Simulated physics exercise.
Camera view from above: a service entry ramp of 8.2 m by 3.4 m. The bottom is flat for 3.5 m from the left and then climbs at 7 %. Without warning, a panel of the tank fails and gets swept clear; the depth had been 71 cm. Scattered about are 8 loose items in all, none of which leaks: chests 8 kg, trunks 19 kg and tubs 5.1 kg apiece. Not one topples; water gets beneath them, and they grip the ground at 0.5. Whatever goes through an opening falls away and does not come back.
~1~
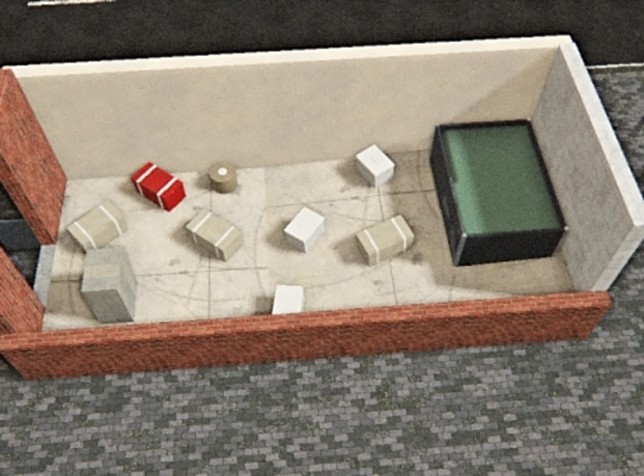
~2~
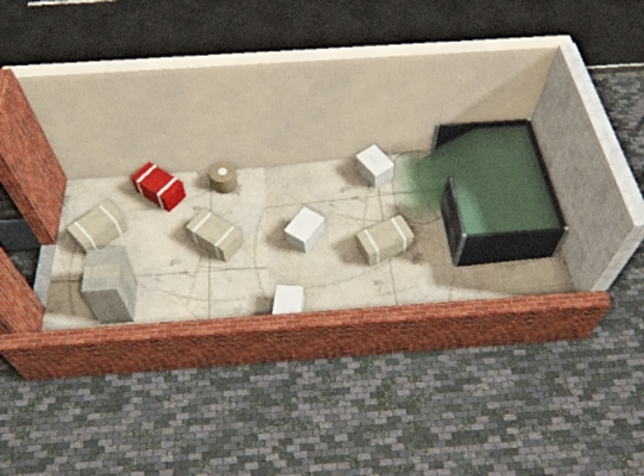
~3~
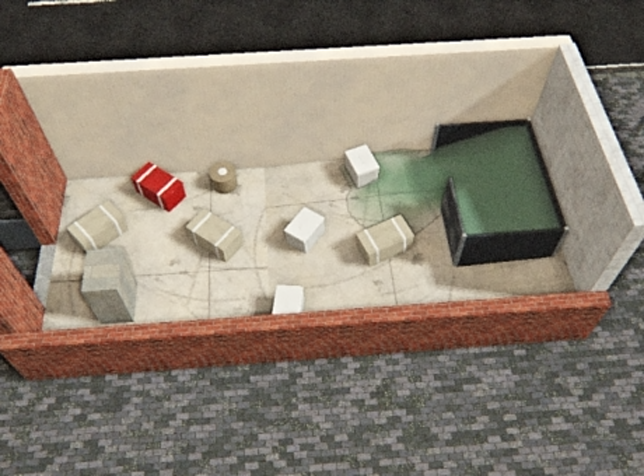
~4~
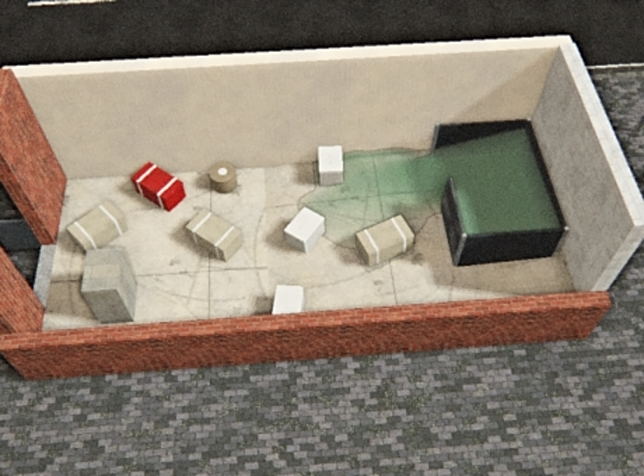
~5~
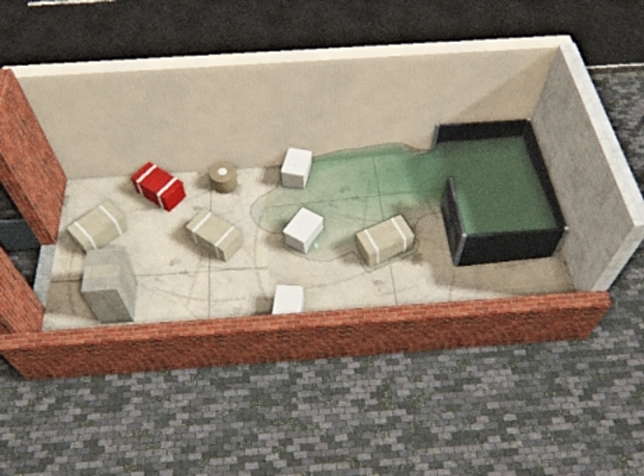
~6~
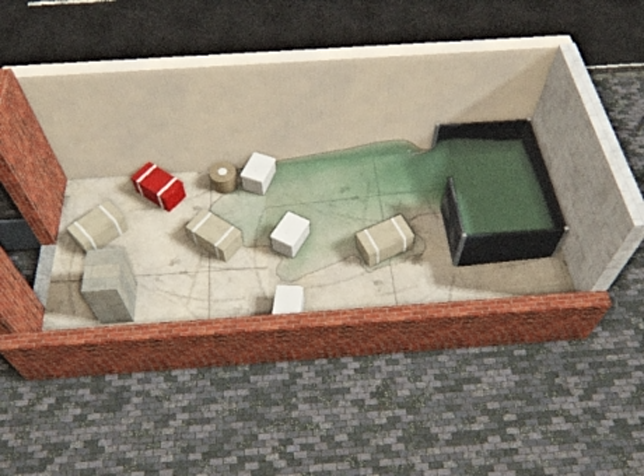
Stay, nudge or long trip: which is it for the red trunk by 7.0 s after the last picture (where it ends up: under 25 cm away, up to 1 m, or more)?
Looks like it gets washed well away.
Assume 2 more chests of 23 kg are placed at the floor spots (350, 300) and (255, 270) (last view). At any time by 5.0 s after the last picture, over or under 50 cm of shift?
First smaller, then greater.
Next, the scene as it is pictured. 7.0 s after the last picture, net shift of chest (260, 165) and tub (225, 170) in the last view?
The shifts read 550 cm and 250 cm, in that sequence.
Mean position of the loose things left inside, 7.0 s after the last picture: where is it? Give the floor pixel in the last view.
Roughly at (195, 266).
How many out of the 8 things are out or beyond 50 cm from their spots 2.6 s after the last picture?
Tally: 6.
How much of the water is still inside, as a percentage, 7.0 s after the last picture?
Around 66 per cent of the water is still in there.
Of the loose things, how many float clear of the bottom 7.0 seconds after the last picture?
5.
Then, 0.6 s after the last picture the red trunk is near (135, 182), 0.4 m from its start, aground; 0 of 8 are out; 3 afloat.
Then, 2.6 s after the last picture the red trunk is near (54, 236), 1.9 m from its start, afloat; 1 of 8 are out; 5 afloat.
Then, 4.6 s after the last picture the red trunk has gone out; 2 of 8 are out; 4 afloat.
Then, 7.0 s after the last picture the red trunk has gone out; 2 of 8 are out; 5 afloat.
